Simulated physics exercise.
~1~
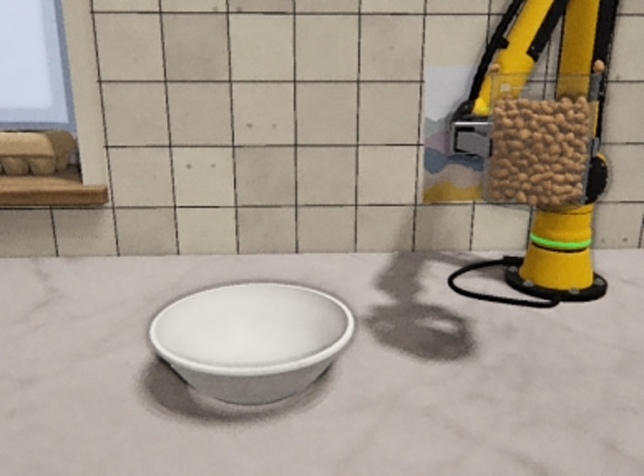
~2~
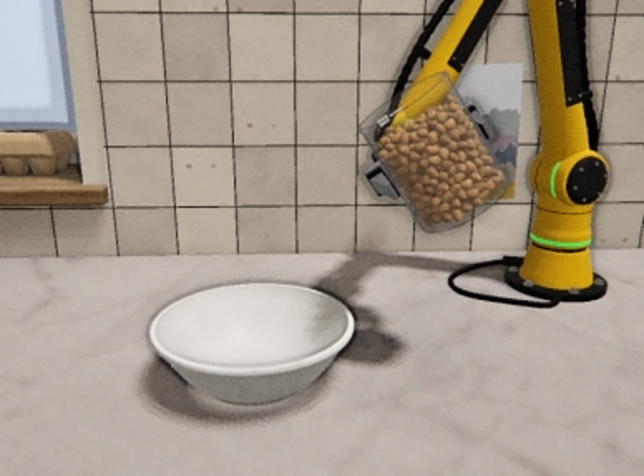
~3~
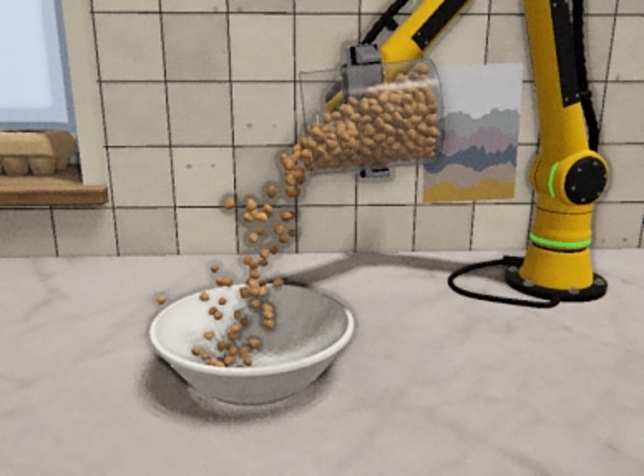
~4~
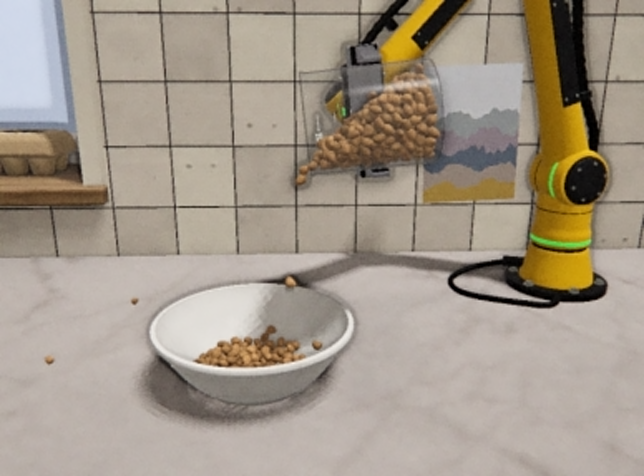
A yellow robot arm carries a clear cup of dried beans left across a counter, tips it onto its side and pours a stream into a white bowl, leaving a small heap there, many beans still in the cup and a couple on the counter.
